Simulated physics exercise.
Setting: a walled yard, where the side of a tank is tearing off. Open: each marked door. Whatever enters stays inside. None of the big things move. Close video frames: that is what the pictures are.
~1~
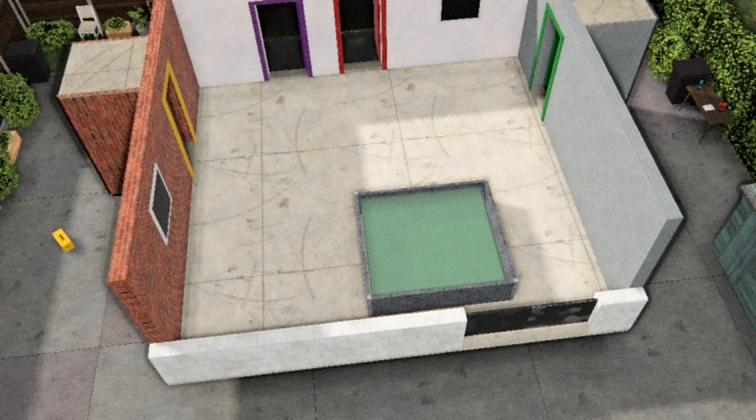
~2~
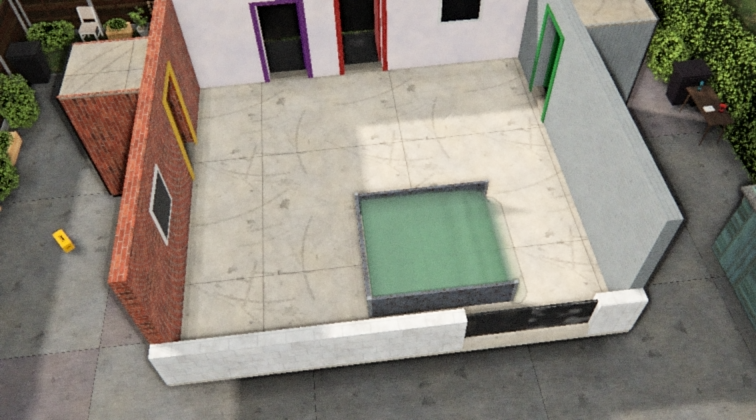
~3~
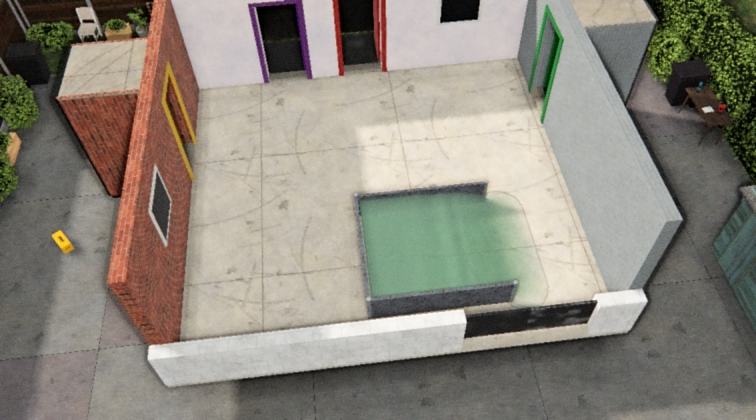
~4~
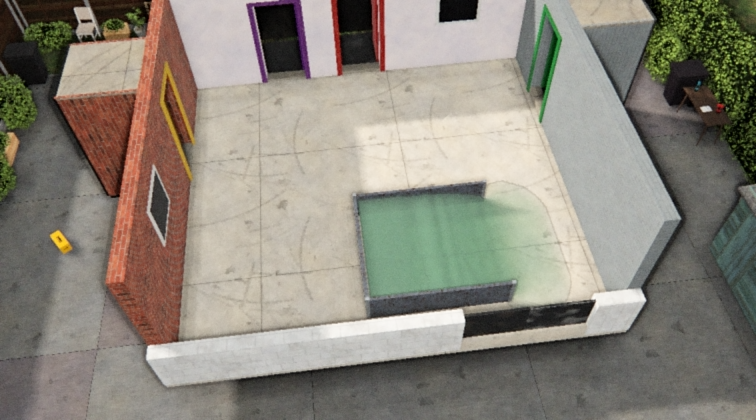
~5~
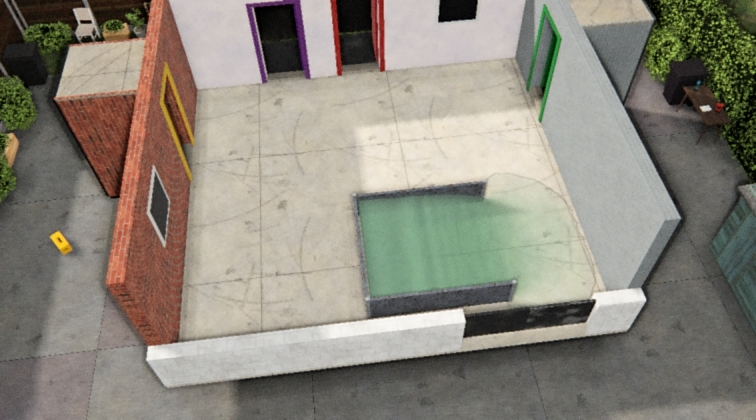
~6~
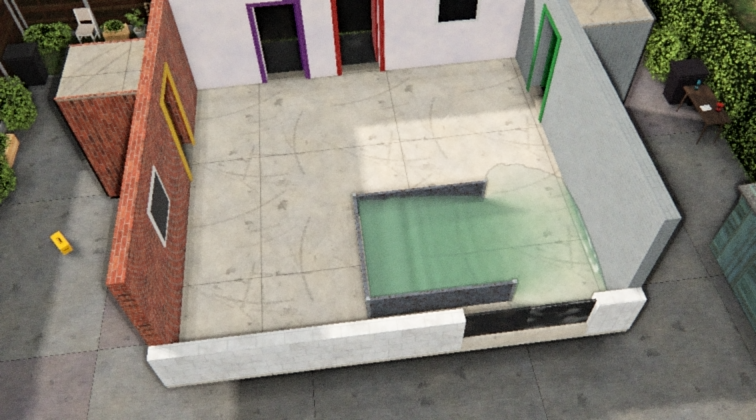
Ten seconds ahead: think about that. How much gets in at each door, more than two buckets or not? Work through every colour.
The green door gets two buckets or less; the purple door gets two buckets or less; the red door gets two buckets or less; the yellow door gets two buckets or less.
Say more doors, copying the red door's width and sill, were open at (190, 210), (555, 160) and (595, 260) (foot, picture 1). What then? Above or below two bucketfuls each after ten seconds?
Door by door: Ends up below, ends up above, ends up above.
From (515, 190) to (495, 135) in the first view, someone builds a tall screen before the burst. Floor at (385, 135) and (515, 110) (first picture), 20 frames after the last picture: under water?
Not wet, soaked.
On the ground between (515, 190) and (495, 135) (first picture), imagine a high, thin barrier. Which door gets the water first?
The one you want is the green-painted one.
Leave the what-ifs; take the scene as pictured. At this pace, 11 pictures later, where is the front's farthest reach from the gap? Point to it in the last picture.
Point: (521, 89) in the last picture's pixels.
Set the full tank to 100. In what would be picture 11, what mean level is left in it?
Some 62 per cent.
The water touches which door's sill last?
The one in yellow.
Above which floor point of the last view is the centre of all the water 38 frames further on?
Estimate: (431, 195).
A moment on, water covers 15 % of the floor; the green door not reached, the purple door not reached, the red door not reached, the yellow door not reached.
Next, water covers 15 % of the floor; the green door wet at the sill, nothing in, the purple door not reached, the red door not reached, the yellow door not reached.
Then, water covers 35 % of the floor; the green door wet at the sill, nothing in, the purple door not reached, the red door not reached, the yellow door not reached.
Later, water covers 60 % of the floor; the green door wet at the sill, nothing in, the purple door wet at the sill, nothing in, the red door wet at the sill, nothing in, the yellow door not reached.
In the end, water covers 90 % of the floor; the green door wet at the sill, nothing in, the purple door wet at the sill, nothing in, the red door wet at the sill, nothing in, the yellow door wet at the sill, nothing in.
